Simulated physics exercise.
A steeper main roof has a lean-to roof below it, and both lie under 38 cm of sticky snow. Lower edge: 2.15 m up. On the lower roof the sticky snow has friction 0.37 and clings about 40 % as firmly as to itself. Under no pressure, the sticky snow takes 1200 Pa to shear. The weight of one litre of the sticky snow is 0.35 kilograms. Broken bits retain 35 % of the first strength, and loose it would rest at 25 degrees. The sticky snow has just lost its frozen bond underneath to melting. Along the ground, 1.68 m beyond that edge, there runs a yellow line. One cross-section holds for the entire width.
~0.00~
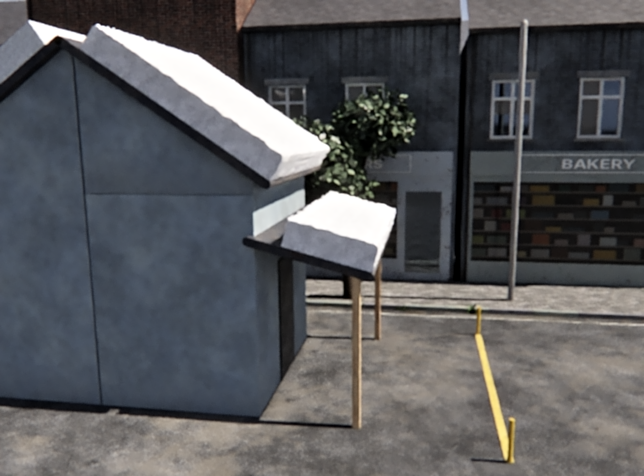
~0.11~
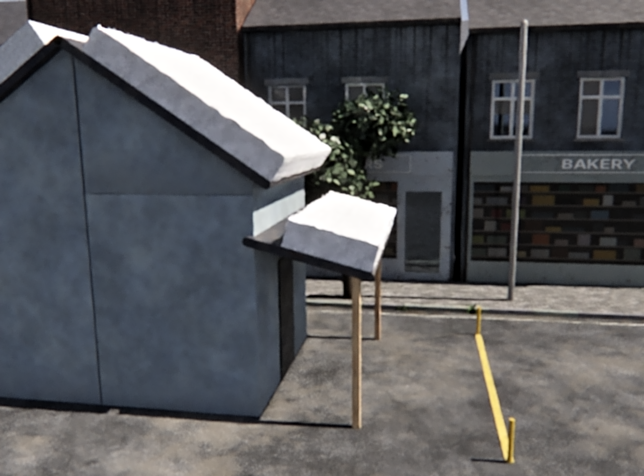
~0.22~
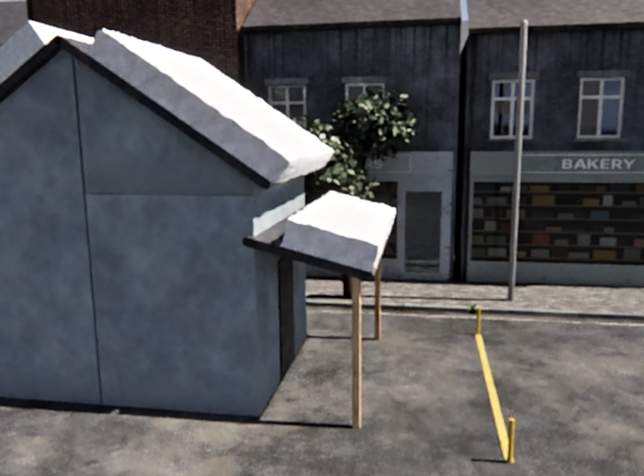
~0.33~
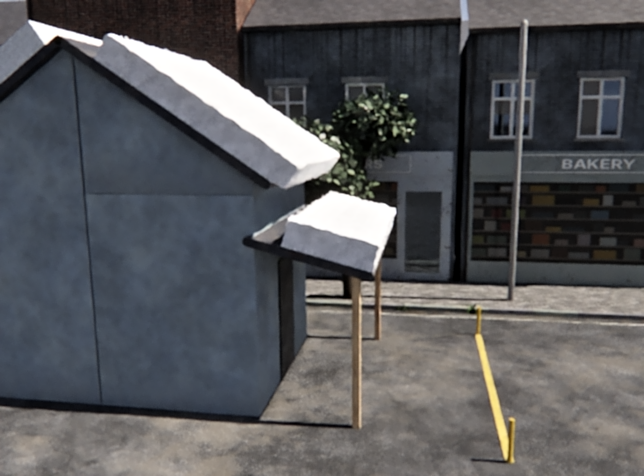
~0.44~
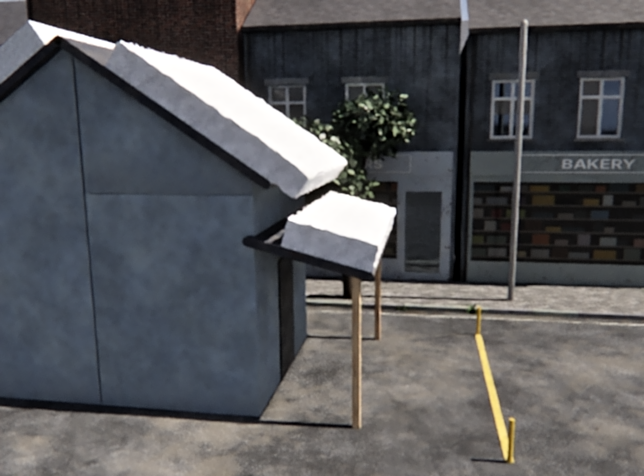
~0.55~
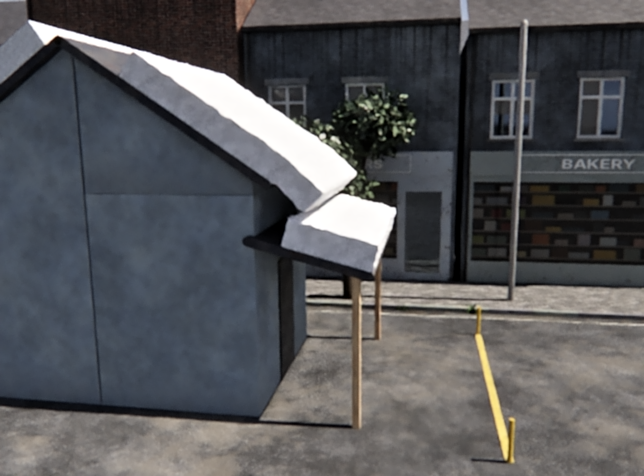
Thick snow sliding slowly down a grey building's steep roof, its lower edge pushing out over a snow-covered lean-to roof.
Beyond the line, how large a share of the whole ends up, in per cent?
Roughly 41 per cent.
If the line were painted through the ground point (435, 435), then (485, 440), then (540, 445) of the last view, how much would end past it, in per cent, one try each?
One by one: 70 in a hundred, 50 in a hundred, 30 in a hundred.
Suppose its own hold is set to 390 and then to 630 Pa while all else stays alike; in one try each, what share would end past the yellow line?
Expect about 55 in a hundred, then about 55 in a hundred.
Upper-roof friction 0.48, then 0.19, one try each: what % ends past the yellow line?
Respectively near 4 % and near 35 %.
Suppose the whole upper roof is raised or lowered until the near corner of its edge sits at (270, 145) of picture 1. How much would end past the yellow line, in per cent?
It would then be around 45 percent.
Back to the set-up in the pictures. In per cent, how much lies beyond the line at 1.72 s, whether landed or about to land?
Around 10 percent of it.
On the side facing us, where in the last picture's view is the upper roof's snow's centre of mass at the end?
Centre noted at roughly (525, 421).
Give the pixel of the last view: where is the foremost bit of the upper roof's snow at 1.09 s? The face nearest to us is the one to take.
Near (416, 249).
After 1.09 s, none is below the lower edge and 0 % is past the line.
After 1.72 s, 58 % is below the lower edge and 11 % is past the line.
After 2.36 s, 84 % is below the lower edge and 41 % is past the line.
After 3.00 s, 84 % is below the lower edge and 41 % is past the line.
After 3.60 s, 84 % is below the lower edge and 41 % is past the line.
